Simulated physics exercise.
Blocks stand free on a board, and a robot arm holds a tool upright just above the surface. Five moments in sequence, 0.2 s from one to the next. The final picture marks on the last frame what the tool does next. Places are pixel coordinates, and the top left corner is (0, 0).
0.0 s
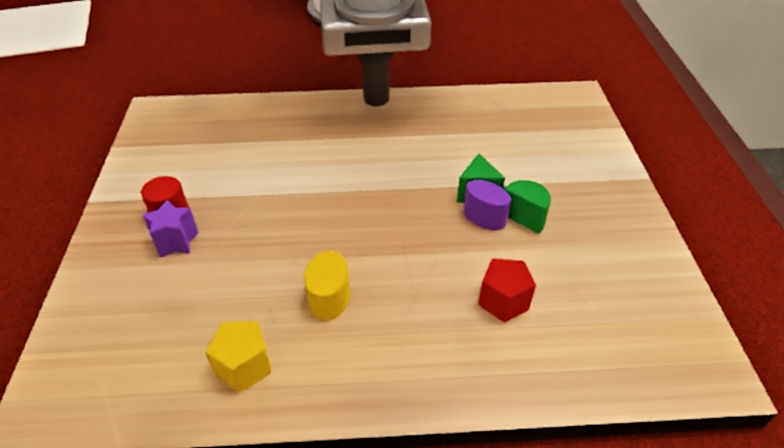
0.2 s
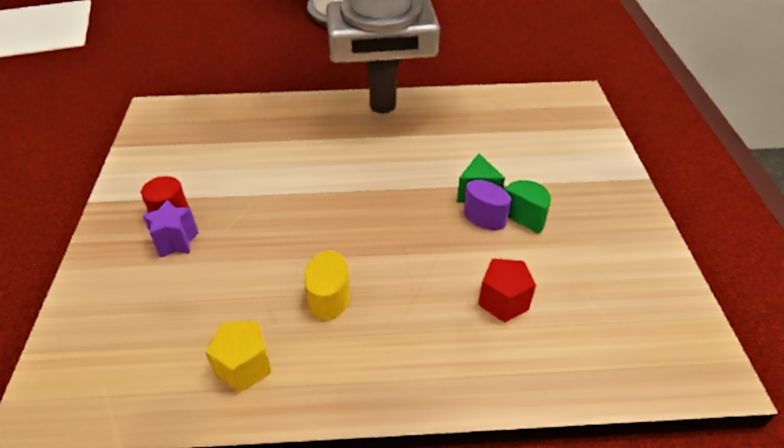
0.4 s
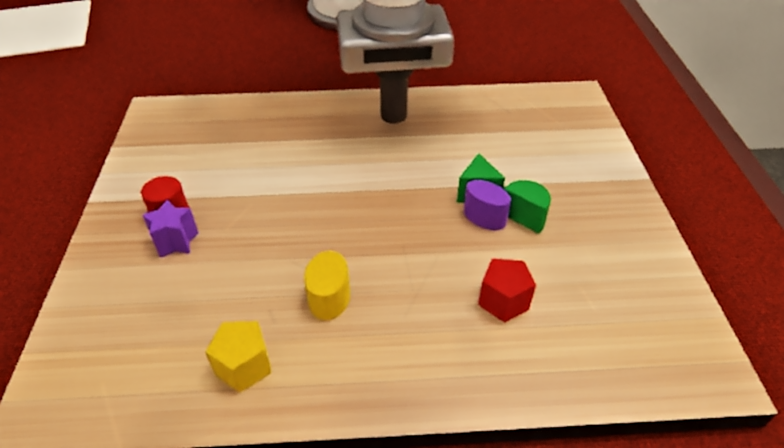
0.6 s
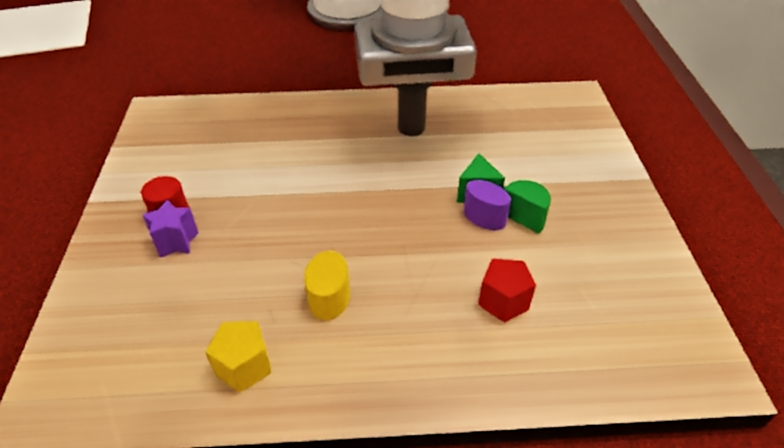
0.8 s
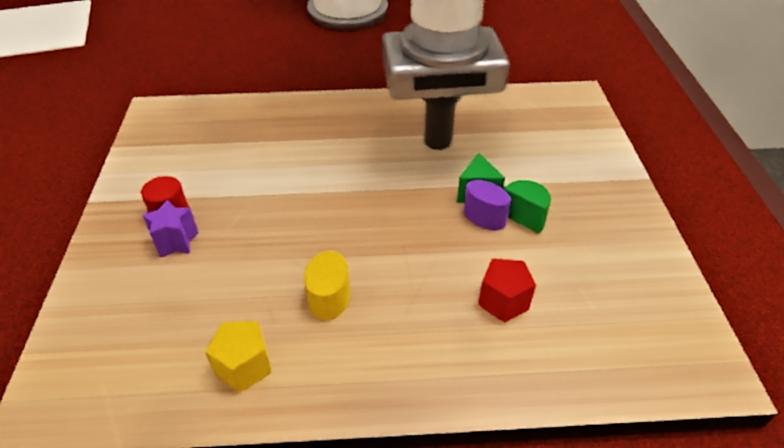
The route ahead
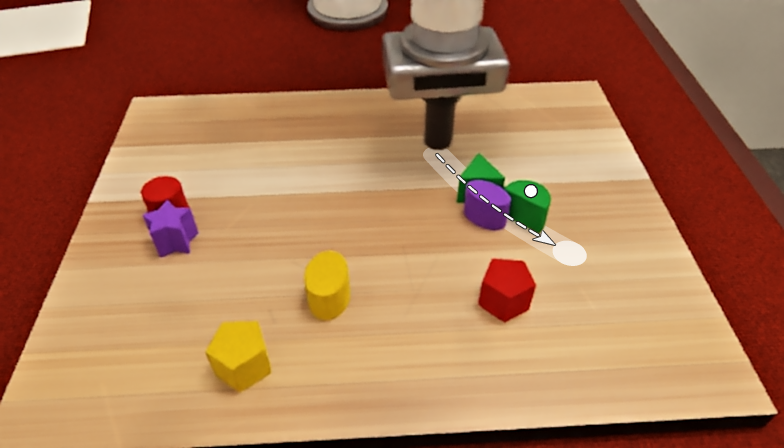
At the start, a robot arm holds a dark tool upright near the far edge of a wooden board scattered with red, purple, yellow and green blocks. The arm moves the tool slightly right and toward the viewer, then continues closer to the green triangular block, while every block stays still.
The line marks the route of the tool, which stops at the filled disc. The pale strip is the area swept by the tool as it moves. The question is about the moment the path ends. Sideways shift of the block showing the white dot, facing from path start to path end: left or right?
It goes toward the left-hand side.
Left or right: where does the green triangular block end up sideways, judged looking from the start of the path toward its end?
Over to the right.
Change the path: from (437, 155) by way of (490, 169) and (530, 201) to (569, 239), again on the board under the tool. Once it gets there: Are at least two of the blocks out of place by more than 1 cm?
In short: No.
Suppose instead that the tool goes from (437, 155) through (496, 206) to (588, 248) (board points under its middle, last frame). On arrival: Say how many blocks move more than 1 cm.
Count: Three or more.
The drawn path runs from (437, 155) through (491, 204) to (570, 253); the dot is on the green D-shaped block.
What follows on the original path. One third of the way, tool at (472, 174); green triangular block at (493, 178), turned 25° clockwise; purple oval block at (489, 198); green D-shaped block at (537, 195), turned 20° anticlockwise.
Two thirds of the way, tool at (518, 208); green triangular block at (530, 217), turned 50° clockwise; purple oval block at (486, 211), turned 20° clockwise; green D-shaped block at (567, 211), turned 110° anticlockwise.
At the end, tool at (574, 240); green triangular block at (548, 240), turned 95° clockwise; purple oval block at (486, 211), turned 20° clockwise; red pentagonal block not moved; green D-shaped block at (612, 224), turned 170° anticlockwise.
